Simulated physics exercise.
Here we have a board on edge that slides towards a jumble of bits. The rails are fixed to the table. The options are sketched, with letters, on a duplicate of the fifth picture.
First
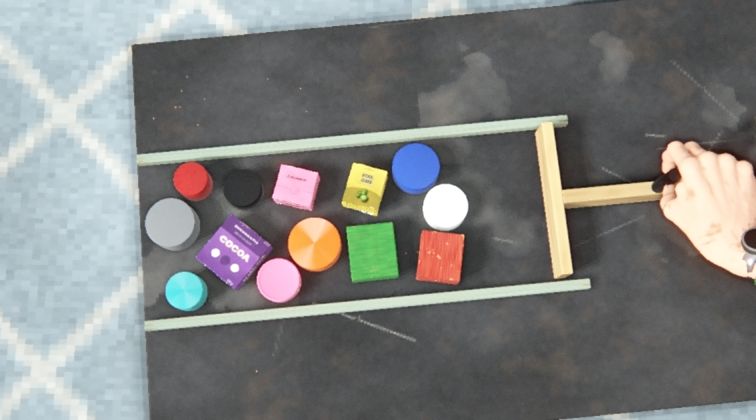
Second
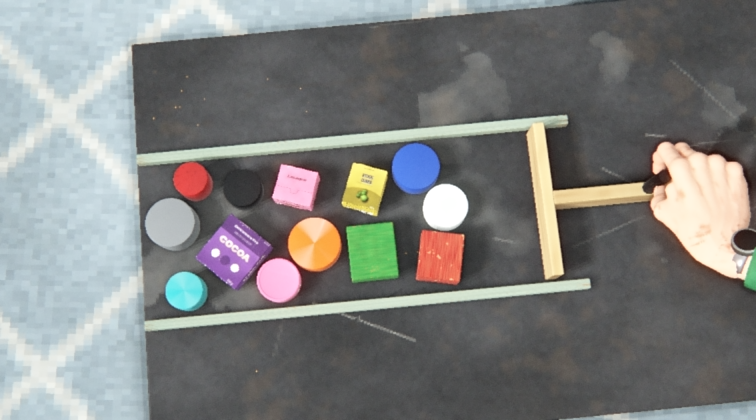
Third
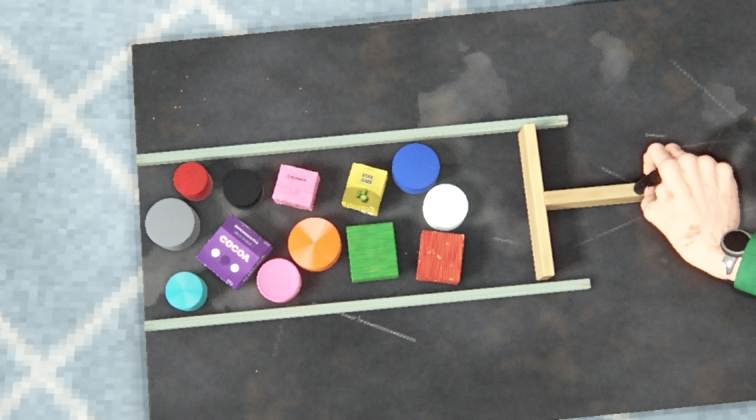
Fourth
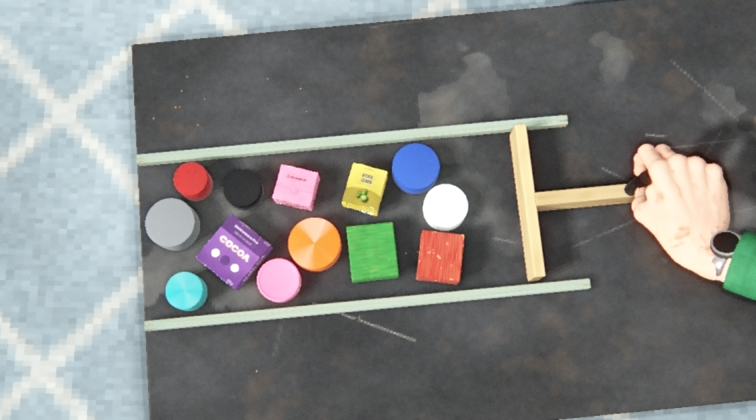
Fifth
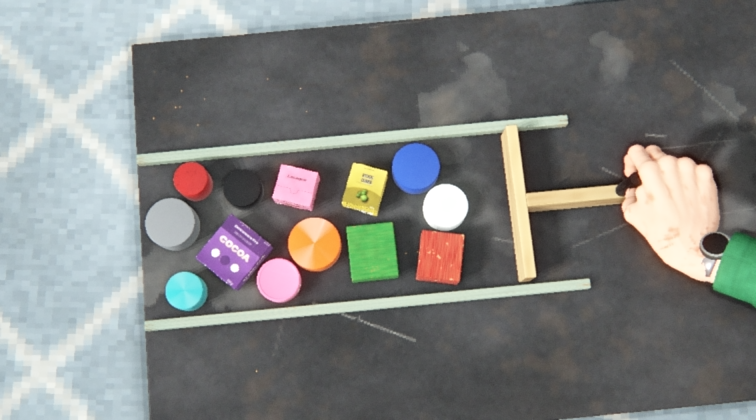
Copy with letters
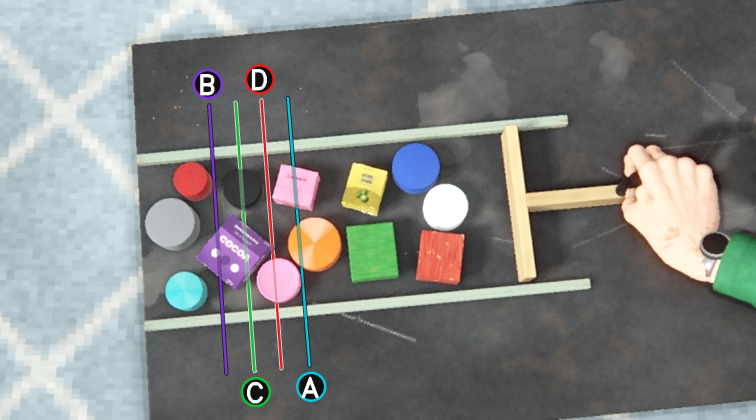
A hand slides a wooden board slowly left between two rails, towards unmoving colourful blocks and tins.
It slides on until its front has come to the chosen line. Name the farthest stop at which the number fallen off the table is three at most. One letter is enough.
Stop at A.
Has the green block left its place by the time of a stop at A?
Yes.
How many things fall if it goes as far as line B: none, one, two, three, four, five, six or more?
By then, six or more.
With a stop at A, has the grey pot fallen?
By then, yes.
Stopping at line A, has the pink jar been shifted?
By then, yes.
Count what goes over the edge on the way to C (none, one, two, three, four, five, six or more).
Six or more.
On the marked copy, A at (298, 228); B at (218, 236); C at (245, 233); D at (271, 231).
With A. Early on, board (441, 208); blue pot (405, 167); red block (418, 262).
Further on, board (360, 215); grey pot (139, 221); turquoise tin (183, 297).
At the end, board (301, 221); purple packet over the edge; grey pot over the edge; three fallen.
As for the rest, B drops eight; C drops eight; D drops five.
